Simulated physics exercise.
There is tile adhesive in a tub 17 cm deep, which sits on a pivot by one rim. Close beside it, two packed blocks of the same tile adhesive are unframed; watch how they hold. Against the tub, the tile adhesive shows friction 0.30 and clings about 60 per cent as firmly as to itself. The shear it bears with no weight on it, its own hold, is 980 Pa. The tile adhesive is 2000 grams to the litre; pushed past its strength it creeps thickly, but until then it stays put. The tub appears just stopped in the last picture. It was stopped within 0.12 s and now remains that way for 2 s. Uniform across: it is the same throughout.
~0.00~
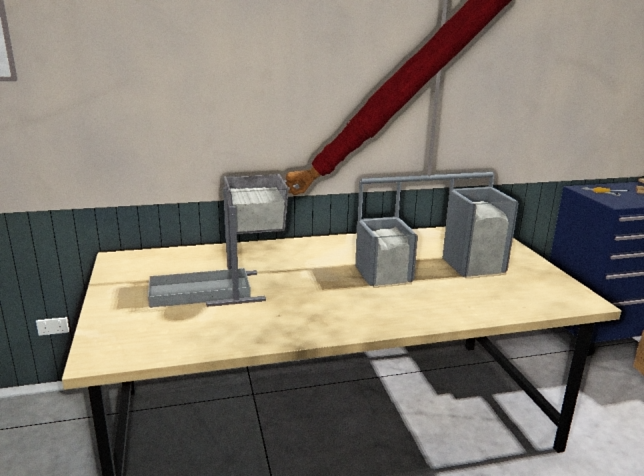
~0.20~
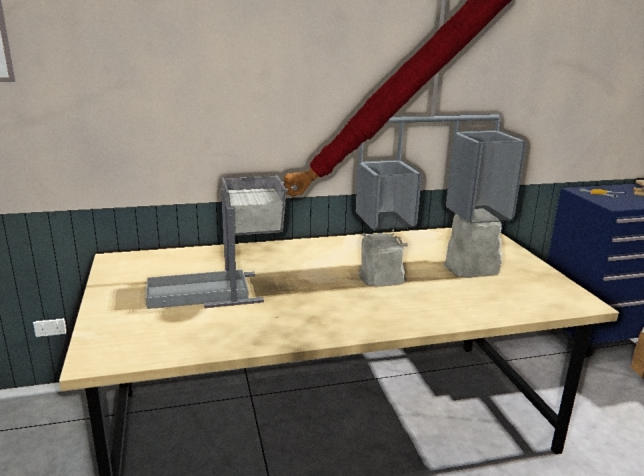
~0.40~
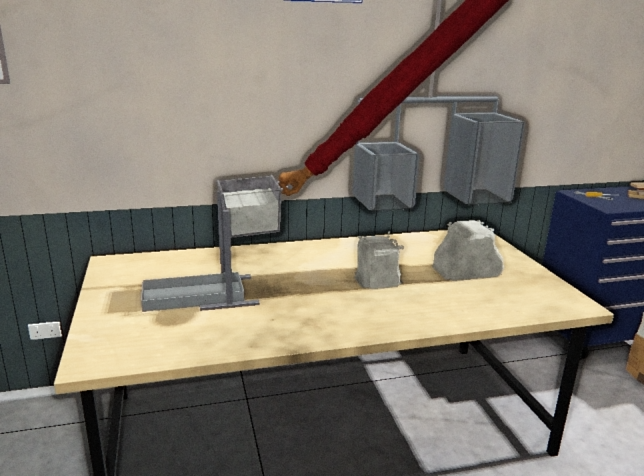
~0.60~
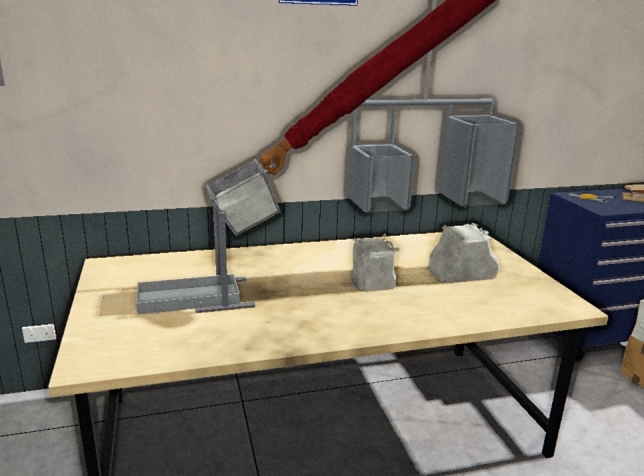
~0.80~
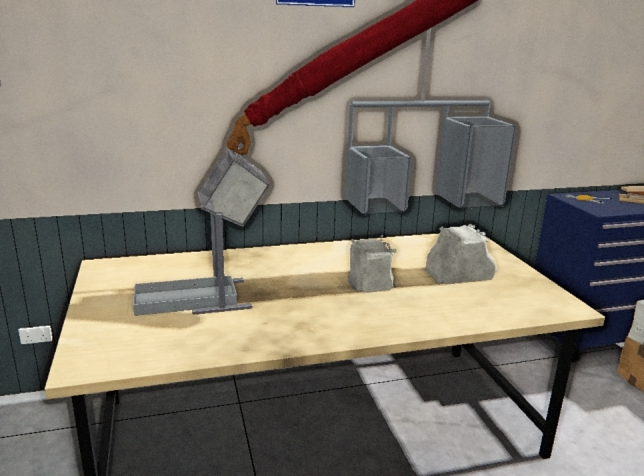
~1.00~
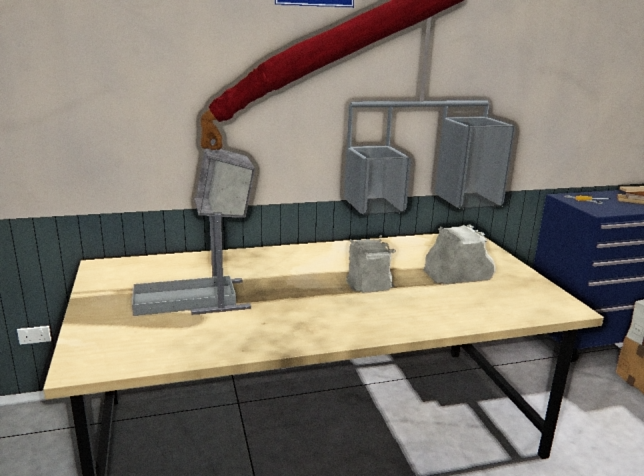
A room with a beige wall above dark green panelling is seen from slightly above, facing a pale wooden table with a blue drawer cabinet at right. A red-sleeved arm reaches to a grey tub of pale material on a stand at left, while joined grey moulds cover two grey blocks at right. The moulds lift, the taller block slumps wider, and the hand swings the tub steeply upright as the view drifts slightly.
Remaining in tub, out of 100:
100 out of 100.
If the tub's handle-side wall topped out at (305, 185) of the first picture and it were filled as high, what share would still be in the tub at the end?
Around 100 percent would still be in the tub at the end.
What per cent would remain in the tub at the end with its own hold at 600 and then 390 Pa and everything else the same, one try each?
First 100 %, second 70 %.
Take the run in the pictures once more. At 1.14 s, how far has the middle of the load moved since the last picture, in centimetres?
Some 0 cm.
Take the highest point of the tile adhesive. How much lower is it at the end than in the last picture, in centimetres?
The top ends up some 0 cm below its level in the last picture.
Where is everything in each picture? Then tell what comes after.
The first frame shows handle-side rim at (286, 188), tilt 0 degrees; crest of the tile adhesive at (235, 204); block heights 19 cm, 29 cm (left to right).
The second frame shows handle-side rim at (284, 190), tilt 0 degrees; crest of the tile adhesive at (233, 205); block heights 19 cm, 27 cm (left to right).
The third frame shows handle-side rim at (279, 189), tilt 3 degrees; crest of the tile adhesive at (276, 203); block heights 19 cm, 22 cm (left to right).
The fourth frame shows handle-side rim at (262, 173), tilt 26 degrees; crest of the tile adhesive at (267, 186); block heights 19 cm, 22 cm (left to right).
The fifth frame shows handle-side rim at (232, 160), tilt 57 degrees; crest of the tile adhesive at (244, 170); block heights 19 cm, 22 cm (left to right).
The sixth frame shows handle-side rim at (209, 159), tilt 78 degrees; crest of the tile adhesive at (223, 164); block heights 19 cm, 22 cm (left to right).
After 1.14 s, the tub is at 78 degrees and holds 100 %.
After 1.31 s, the tub is at 78 degrees and holds 100 %.
After 1.48 s, the tub is at 78 degrees and holds 100 %.
After 1.65 s, the tub is at 78 degrees and holds 100 %.
After 3.00 s, the tub is at 78 degrees and holds 100 %.
